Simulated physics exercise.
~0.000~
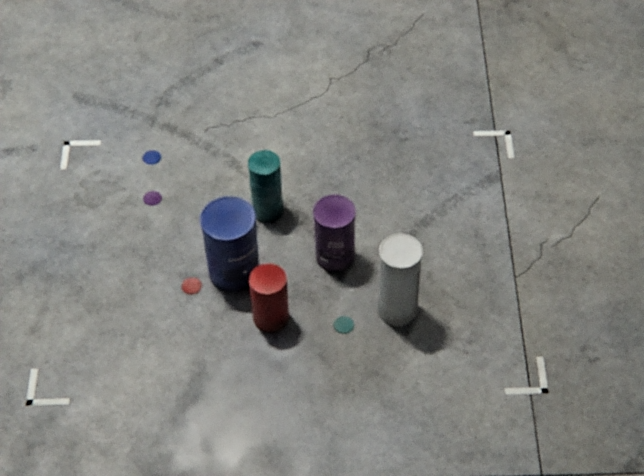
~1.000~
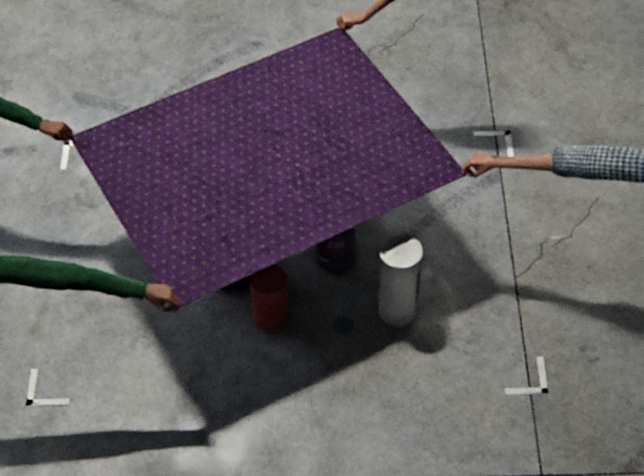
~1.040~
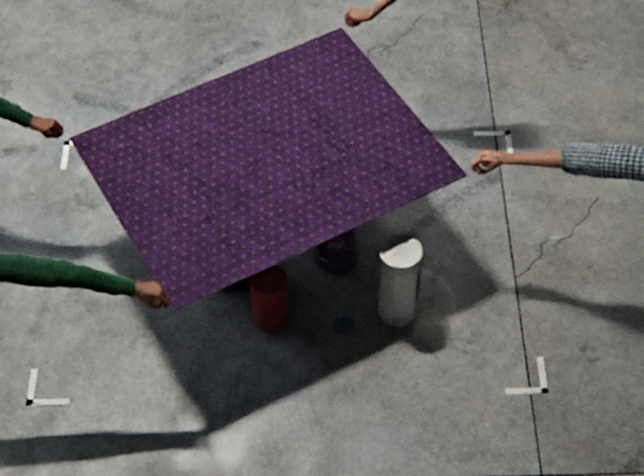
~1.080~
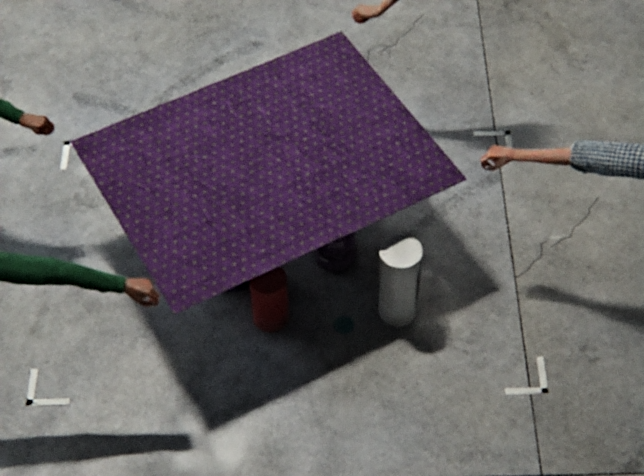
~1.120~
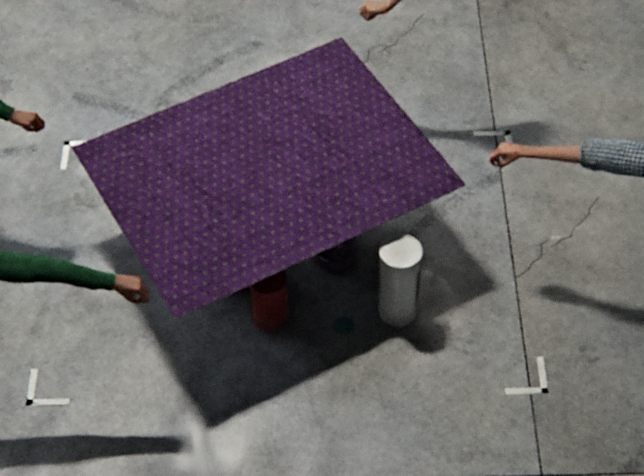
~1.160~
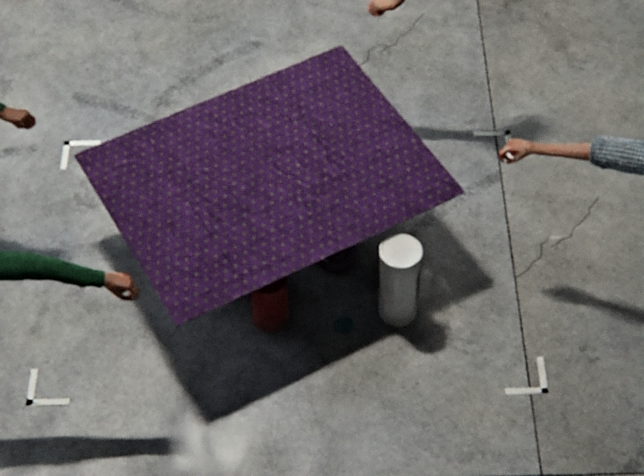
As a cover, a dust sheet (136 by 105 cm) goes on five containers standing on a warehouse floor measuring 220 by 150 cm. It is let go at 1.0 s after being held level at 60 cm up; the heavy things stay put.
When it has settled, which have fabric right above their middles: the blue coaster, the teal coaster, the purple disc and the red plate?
The blue coaster stays uncovered, the teal coaster stays uncovered, the purple disc still shows, the red plate ends under the cloth.
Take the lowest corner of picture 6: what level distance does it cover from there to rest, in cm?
Roughly 28 cm.
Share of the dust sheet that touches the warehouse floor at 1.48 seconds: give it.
Contact share: Approx. 10 percent.
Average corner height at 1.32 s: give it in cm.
About 18 cm.
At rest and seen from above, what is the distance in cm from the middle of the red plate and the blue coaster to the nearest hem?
Roughly 4 cm, 40 cm.
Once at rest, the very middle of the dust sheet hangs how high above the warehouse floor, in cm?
The centre point rests around 36 cm up.
After 1.3 s, 0 % of it is down, spanning 162 by 149 cm, above red plate.
After 1.5 s, 10 % of it is down, spanning 132 by 119 cm, above no small thing.
After 1.6 s, 10 % of it is down, spanning 124 by 116 cm, above red plate.
After 1.8 s, 10 % of it is down, spanning 118 by 116 cm, above red plate.
After 3.3 s, 10 % of it is down, spanning 111 by 116 cm, above red plate.
